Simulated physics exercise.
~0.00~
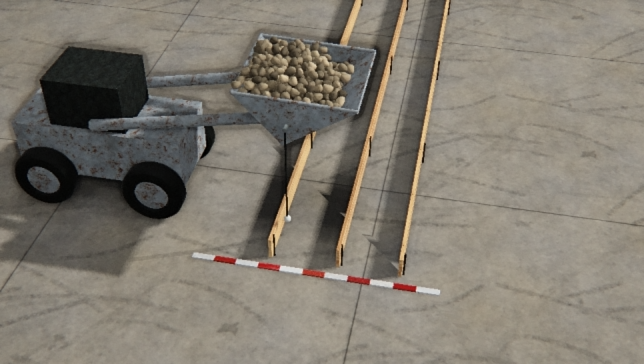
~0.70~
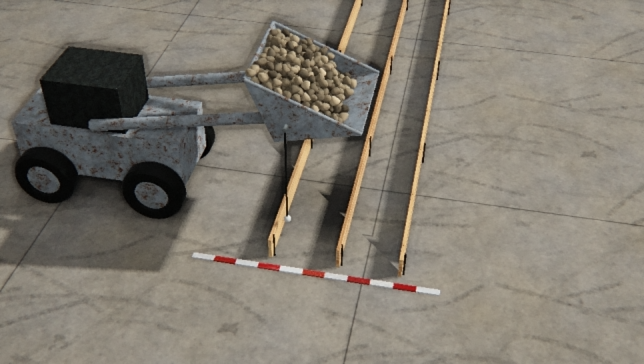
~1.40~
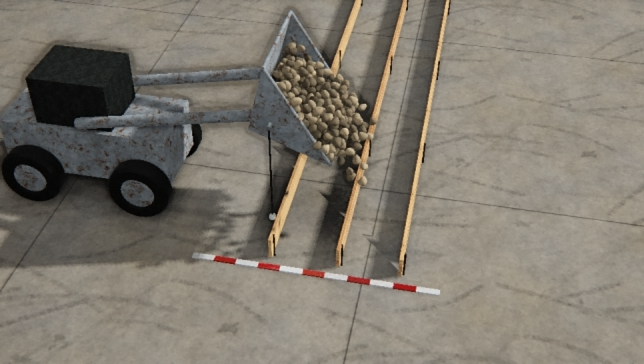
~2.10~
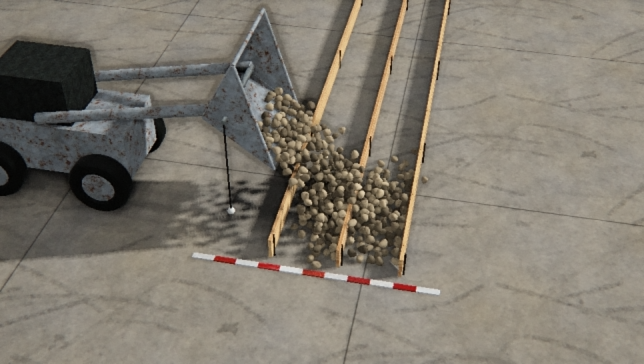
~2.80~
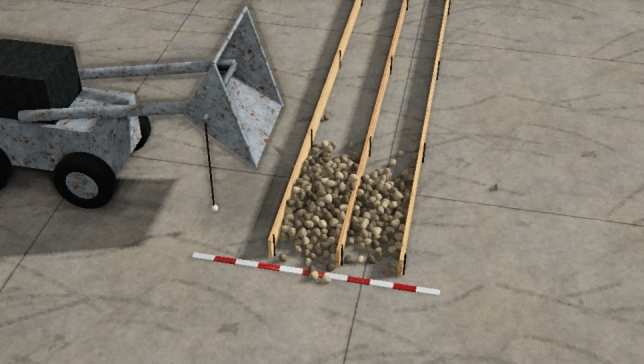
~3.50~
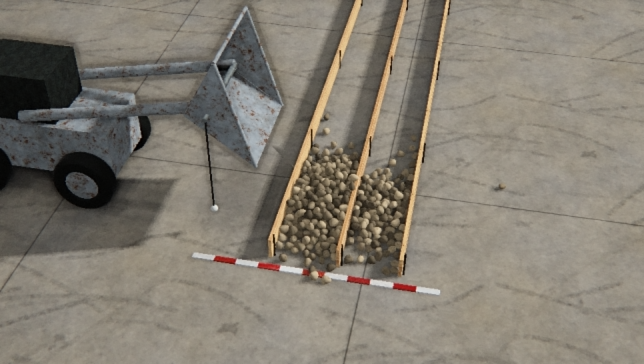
The video shows a small grey loader tipping a bucket of rounded stones over three parallel wooden boards while backing away to the left. The stones pour into both bays between the boards and settle, more in the near bay, leaving the bucket empty and still.
